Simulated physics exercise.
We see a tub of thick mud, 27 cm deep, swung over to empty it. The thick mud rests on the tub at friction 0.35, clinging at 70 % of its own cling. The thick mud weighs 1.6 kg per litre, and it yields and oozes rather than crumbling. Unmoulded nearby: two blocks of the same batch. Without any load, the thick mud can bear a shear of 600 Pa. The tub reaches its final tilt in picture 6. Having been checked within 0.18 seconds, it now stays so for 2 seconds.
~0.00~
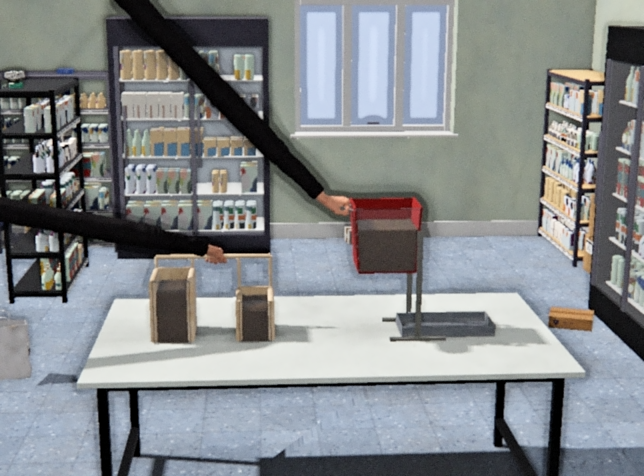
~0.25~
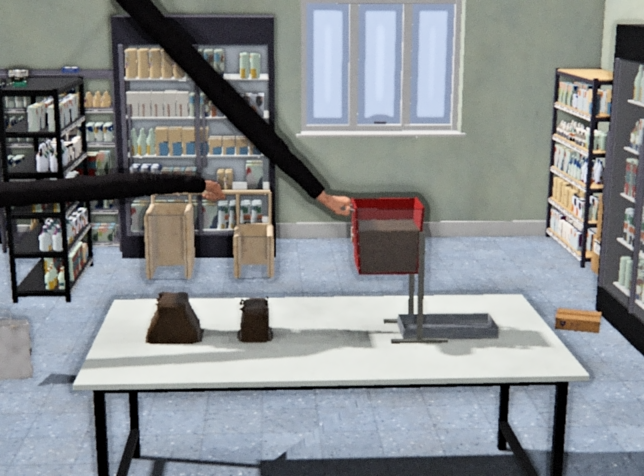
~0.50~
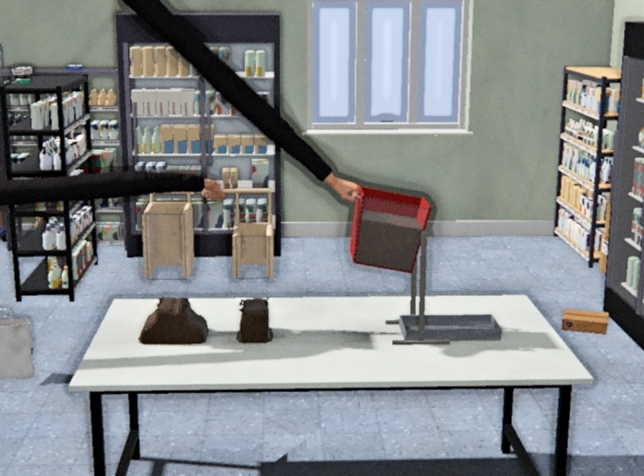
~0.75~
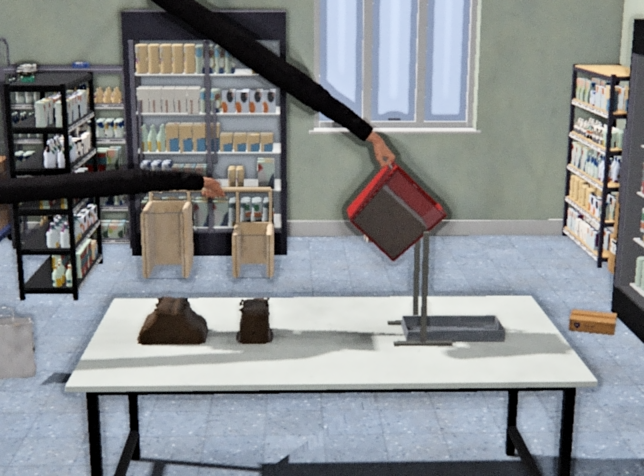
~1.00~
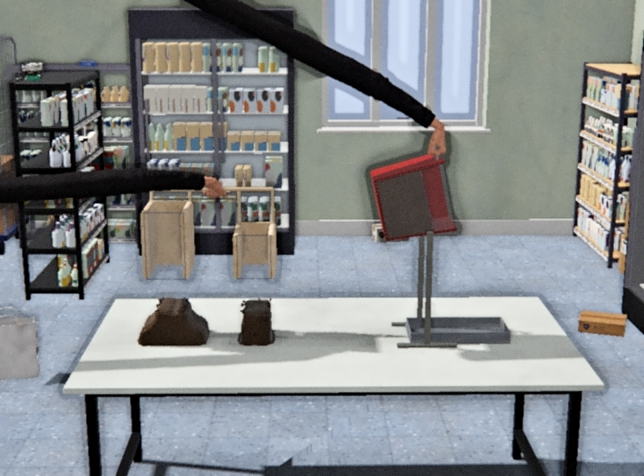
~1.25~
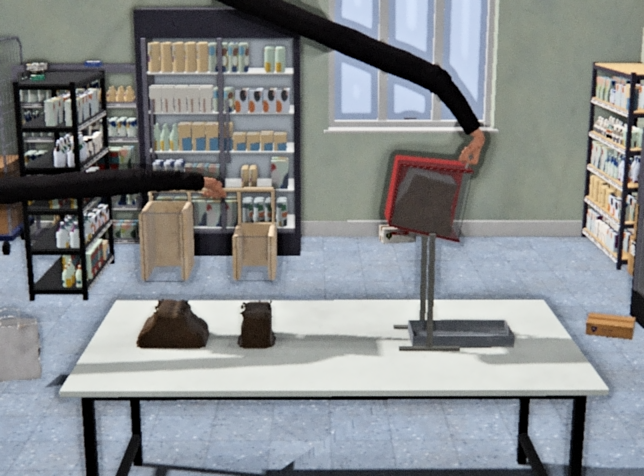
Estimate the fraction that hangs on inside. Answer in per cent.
I would say roughly 37 per cent.
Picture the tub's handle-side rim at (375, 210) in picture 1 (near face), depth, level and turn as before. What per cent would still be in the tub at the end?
I'd guess around 60 per cent remains.
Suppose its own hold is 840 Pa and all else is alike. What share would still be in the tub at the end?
That works out near 45 %.
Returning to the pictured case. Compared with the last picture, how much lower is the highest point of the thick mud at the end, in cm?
15 cm or so.
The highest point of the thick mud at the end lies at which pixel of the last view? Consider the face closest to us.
Roughly at pixel (432, 213).
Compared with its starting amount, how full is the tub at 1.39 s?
80 %, roughly.
After 1.39 s, the tub is at 100 degrees and holds 82 %.
After 1.56 s, the tub is at 100 degrees and holds 48 %.
After 1.73 s, the tub is at 100 degrees and holds 39 %.
After 1.90 s, the tub is at 100 degrees and holds 37 %.
After 3.25 s, at the end, the tub is at 100 degrees and holds 37 %.
